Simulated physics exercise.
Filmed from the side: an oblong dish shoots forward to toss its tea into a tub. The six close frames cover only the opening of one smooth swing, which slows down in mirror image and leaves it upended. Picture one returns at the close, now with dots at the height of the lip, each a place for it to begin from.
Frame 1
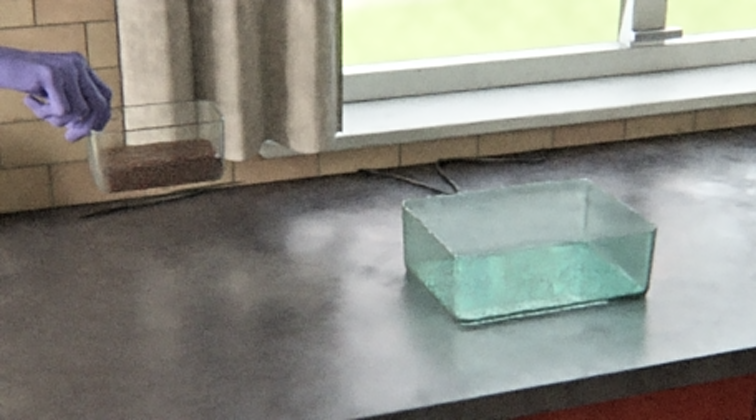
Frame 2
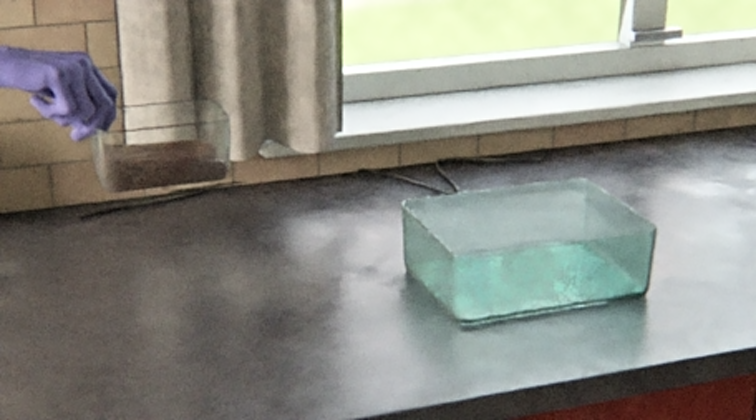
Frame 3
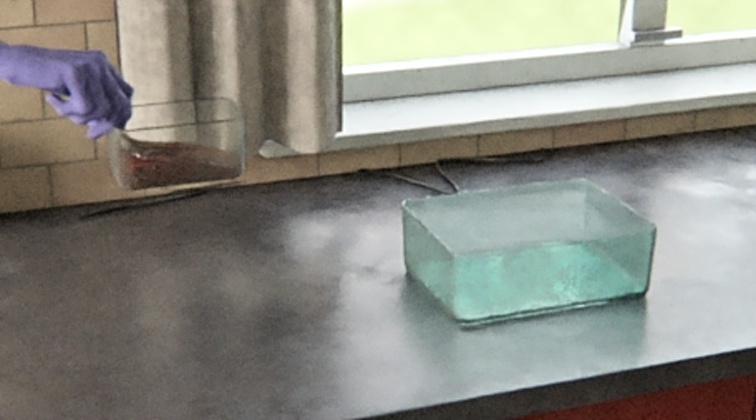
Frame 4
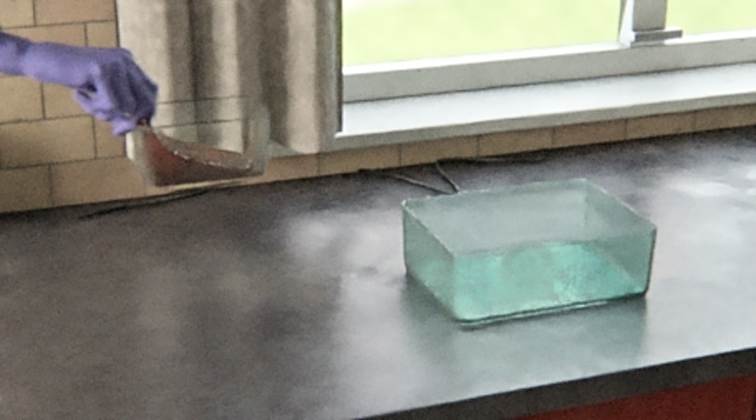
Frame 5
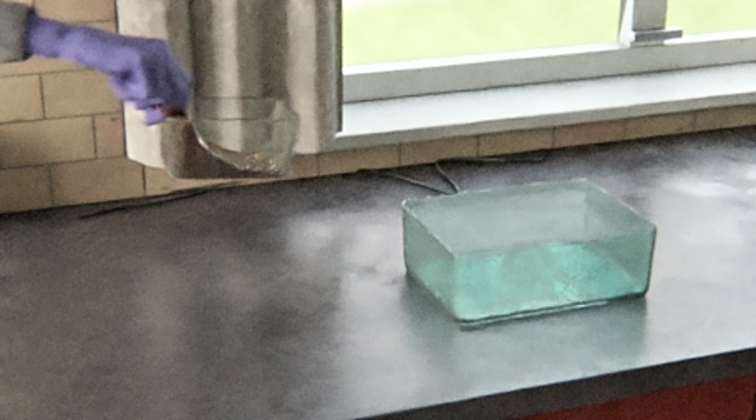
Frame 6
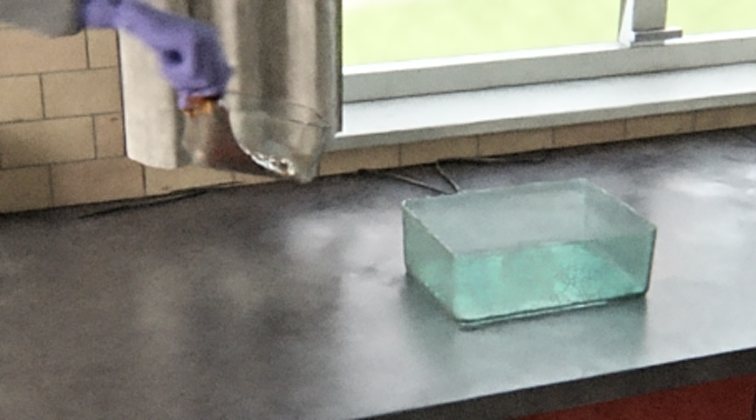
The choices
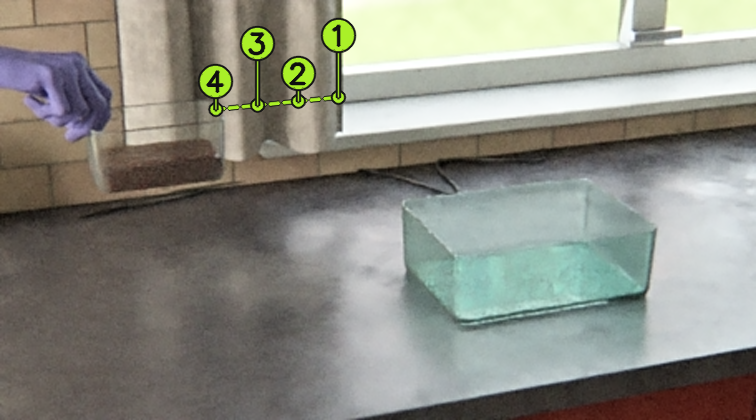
A purple-gloved hand moves a clear dish of brown liquid right and begins tilting it.
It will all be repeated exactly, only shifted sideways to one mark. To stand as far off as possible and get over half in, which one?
3 is the one.
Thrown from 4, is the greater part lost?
Yes, that goes wrong.
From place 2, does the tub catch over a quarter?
Yes, clearly.
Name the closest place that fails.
That would be 4.
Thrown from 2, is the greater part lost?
No, not at all.
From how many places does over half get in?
Three of the four.
On the marked copy, 1 at (338, 97); 2 at (298, 101); 3 at (257, 105); 4 at (215, 109).
Choosing 1, about 85 % lands in the tub, 7 % falls short and 8 % goes beside or beyond.
Choosing 2, about 82 % lands in the tub, 12 % falls short and 6 % goes beside or beyond.
Choosing 3, about 70 % lands in the tub, 26 % falls short and 5 % goes beside or beyond.
Choosing 4, about 28 % lands in the tub, 68 % falls short and 4 % goes beside or beyond.
